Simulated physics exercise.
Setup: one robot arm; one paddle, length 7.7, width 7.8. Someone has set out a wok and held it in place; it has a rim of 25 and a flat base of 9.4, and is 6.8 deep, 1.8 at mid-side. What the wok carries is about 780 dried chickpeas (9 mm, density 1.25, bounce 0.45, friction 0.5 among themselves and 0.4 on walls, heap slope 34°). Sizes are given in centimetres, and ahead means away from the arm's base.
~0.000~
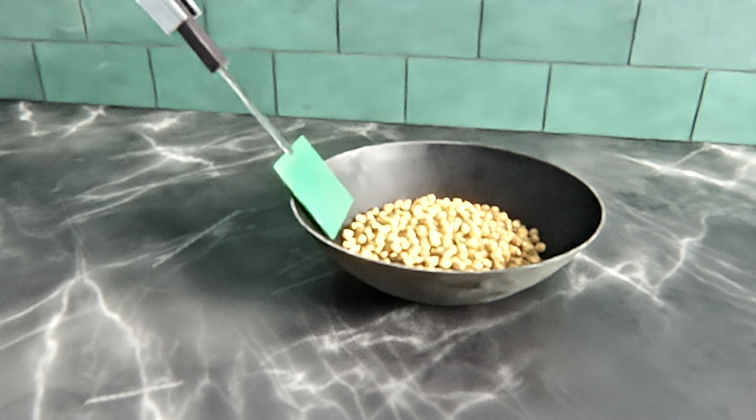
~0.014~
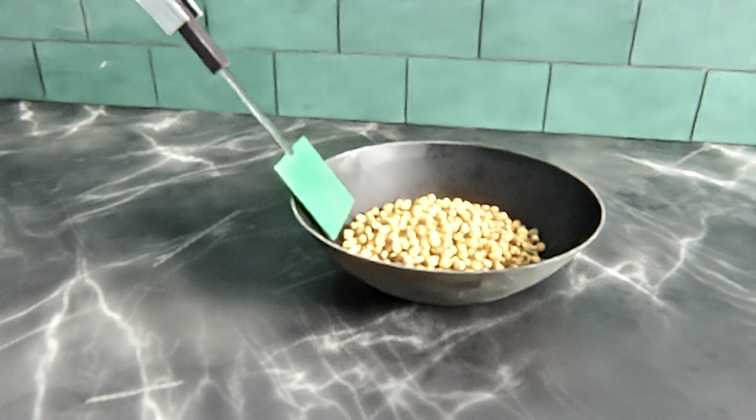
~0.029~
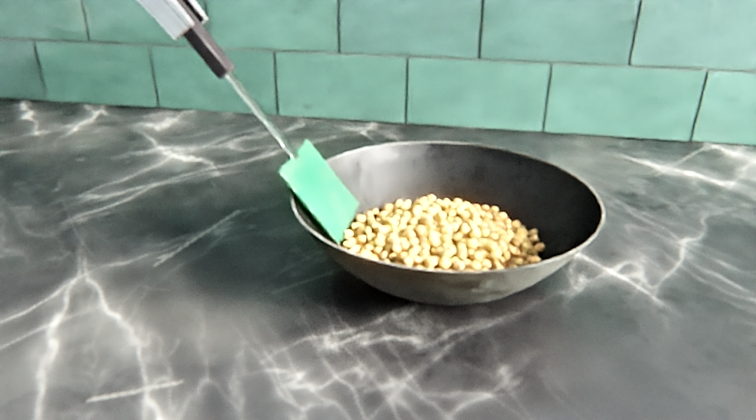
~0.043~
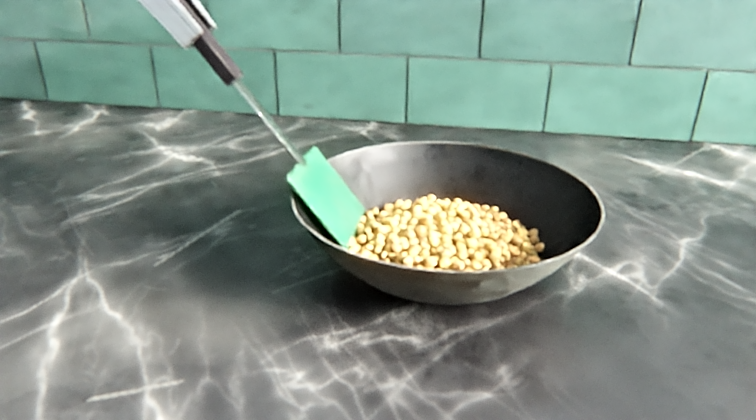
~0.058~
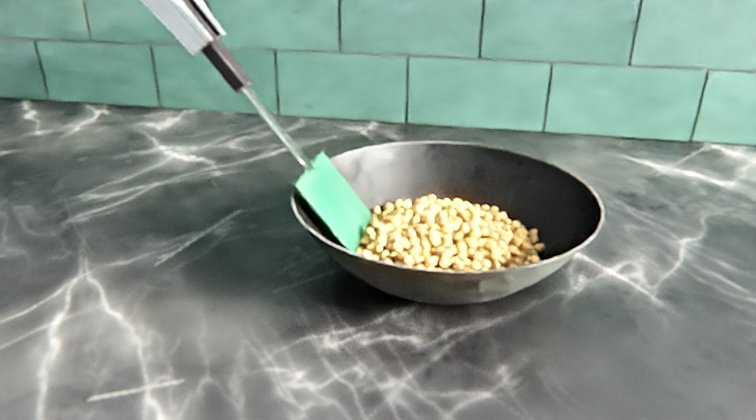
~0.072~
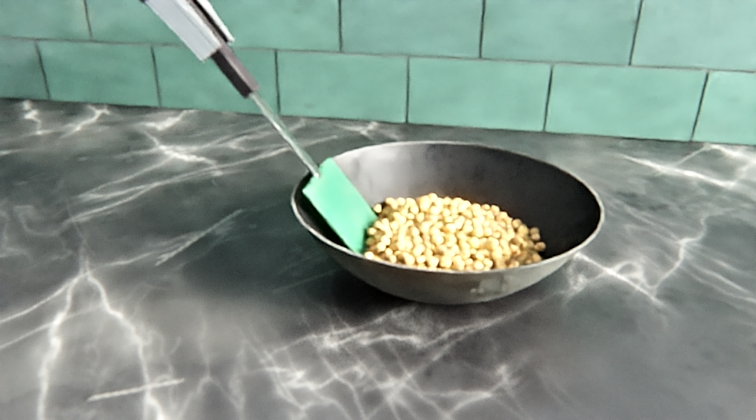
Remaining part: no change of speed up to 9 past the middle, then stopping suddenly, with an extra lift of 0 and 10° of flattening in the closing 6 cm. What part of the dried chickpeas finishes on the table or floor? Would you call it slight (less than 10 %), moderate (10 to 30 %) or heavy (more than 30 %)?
I would call it moderate, 10 to 30 %.
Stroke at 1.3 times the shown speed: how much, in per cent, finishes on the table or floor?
20 %.
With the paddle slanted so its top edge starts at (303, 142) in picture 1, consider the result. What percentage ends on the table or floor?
Spill: Approx. 20 per cent.
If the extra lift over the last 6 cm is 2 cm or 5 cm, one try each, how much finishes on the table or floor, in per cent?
Some 20 and 15 per cent.
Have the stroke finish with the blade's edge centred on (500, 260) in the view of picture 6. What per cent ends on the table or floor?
Roughly 0 per cent, I'd say.
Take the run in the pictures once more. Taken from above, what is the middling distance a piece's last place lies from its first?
Some 5 cm.
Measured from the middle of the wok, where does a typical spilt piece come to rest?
Estimate: Near 18 cm.
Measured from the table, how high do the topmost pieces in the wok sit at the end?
Close to 8.5 centimetres high.
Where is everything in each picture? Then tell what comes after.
In the first frame, the paddle top edge at (288, 150), sloping 52°; upper third of the load around (440, 237), from x 345 to 540, top at y 200; 783 in the wok.
In the second frame, the paddle top edge at (289, 151), sloping 52°; upper third of the load around (440, 237), from x 345 to 540, top at y 200.
In the third frame, the paddle top edge at (294, 155), sloping 52°; upper third of the load around (440, 237), from x 345 to 540, top at y 200.
In the fourth frame, the paddle top edge at (301, 161), sloping 52°; upper third of the load around (440, 237), from x 345 to 540, top at y 200.
In the fifth frame, the paddle top edge at (309, 168), sloping 52°; upper third of the load around (438, 237), from x 350 to 540, top at y 200.
In the sixth frame, the paddle top edge at (317, 173), sloping 52°; upper third of the load around (439, 235), from x 350 to 540, top at y 200; 783 in the wok.
After 0.20 s, sloping 52°, highest piece 6 above the table; 783 in the wok.
After 0.32 s, sloping 48°, highest piece 8 above the table; 783 in the wok.
After 0.58 s, sloping 42°, highest piece 8 above the table; 662 in the wok, 105 on the table or floor, 16 on the blade or in flight.
After 1.63 s, sloping 42°, highest piece 8 above the table; 661 in the wok, 122 on the table or floor.
In the end, 661 in the wok, 122 on the table or floor. That is 16 % on the table or floor.
